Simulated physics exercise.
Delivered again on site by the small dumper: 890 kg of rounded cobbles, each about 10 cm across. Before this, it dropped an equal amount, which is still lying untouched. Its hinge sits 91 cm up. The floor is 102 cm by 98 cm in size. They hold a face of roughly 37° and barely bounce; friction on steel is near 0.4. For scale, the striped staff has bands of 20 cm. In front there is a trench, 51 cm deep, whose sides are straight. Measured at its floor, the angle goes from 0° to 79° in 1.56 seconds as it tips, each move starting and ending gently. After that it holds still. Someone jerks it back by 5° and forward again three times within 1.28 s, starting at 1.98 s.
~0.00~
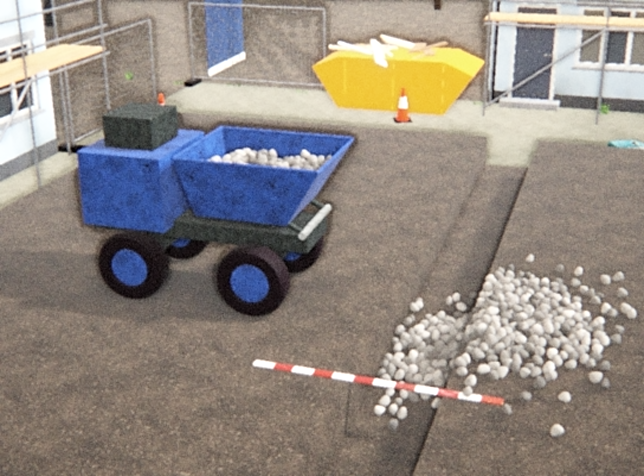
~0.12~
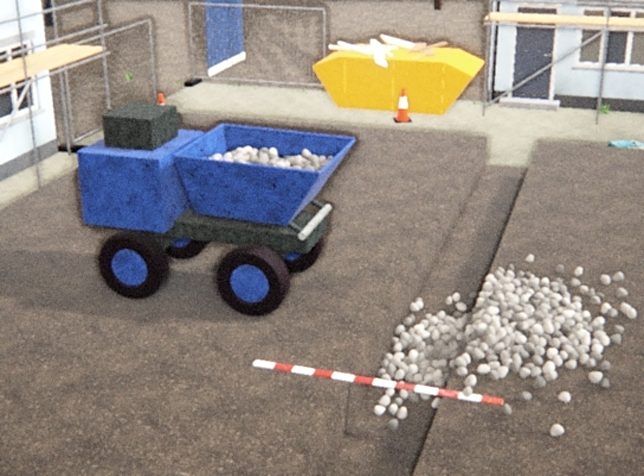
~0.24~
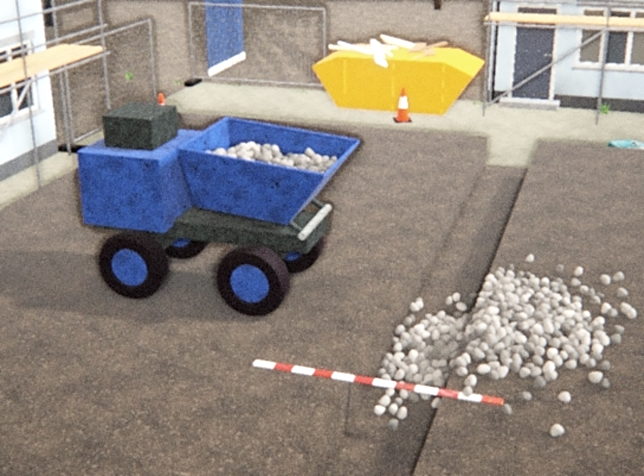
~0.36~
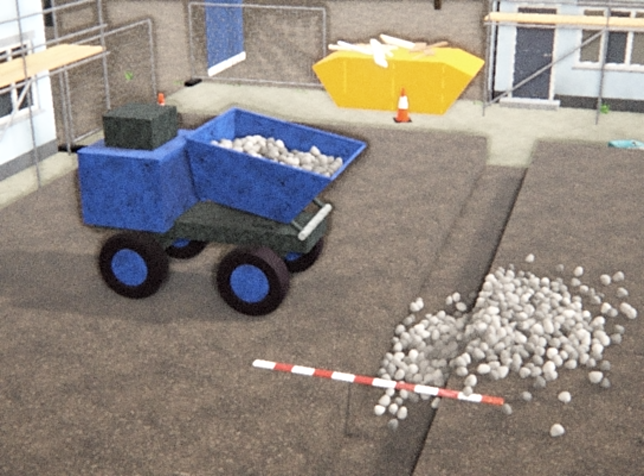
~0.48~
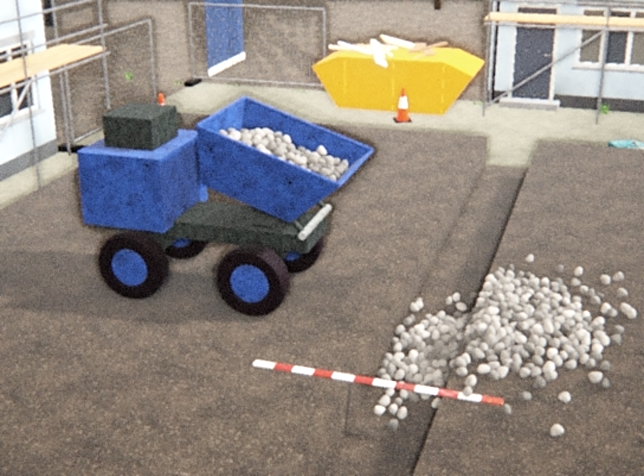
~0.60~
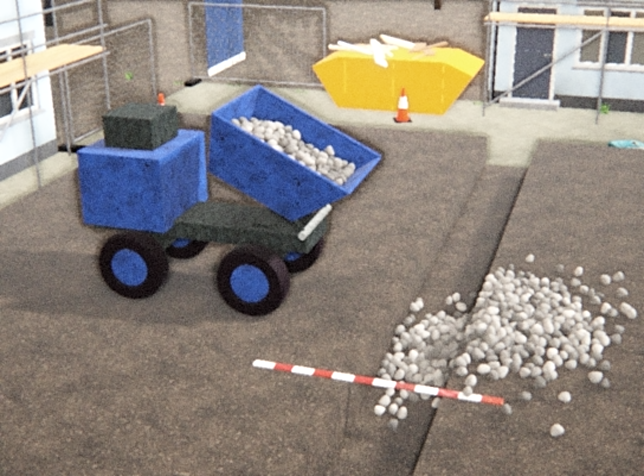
A blue dumper with a dark chassis stands at left on a brown building-site yard, seen from above by a still camera, its skip holding pale stones. At right, more pale stones lie heaped by a narrow trench behind a red-and-white striped staff, with a yellow skip and orange cone beyond. The dumper's skip tilts steadily, its back rising and its front lip lowering rightward.
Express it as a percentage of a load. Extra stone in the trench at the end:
99 per cent.
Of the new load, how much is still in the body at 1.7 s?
It holds some 70 percent.
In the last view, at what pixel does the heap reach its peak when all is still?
Near (500, 303).
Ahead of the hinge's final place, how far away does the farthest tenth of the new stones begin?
Around 170 cm.
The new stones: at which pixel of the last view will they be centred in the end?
Centre: Approx. (434, 337).
After 1.2 s the floor is at 67°; in per cent of one load, 100 in the body, 37 in the trench, 63 past the trench; the foremost stones are past the picture's edge.
After 1.7 s the floor is at 79°; in per cent of one load, 68 in the body, 68 in the trench, 63 past the trench; the foremost stones are past the picture's edge.
After 3.7 s the floor is at 79°; in per cent of one load, 0 in the body, 136 in the trench, 64 past the trench; the foremost stones are past the picture's edge.
After 6.6 s the floor is at 79°; in per cent of one load, 0 in the body, 136 in the trench, 64 past the trench; the foremost stones are past the picture's edge. Net gain in the trench, 99.
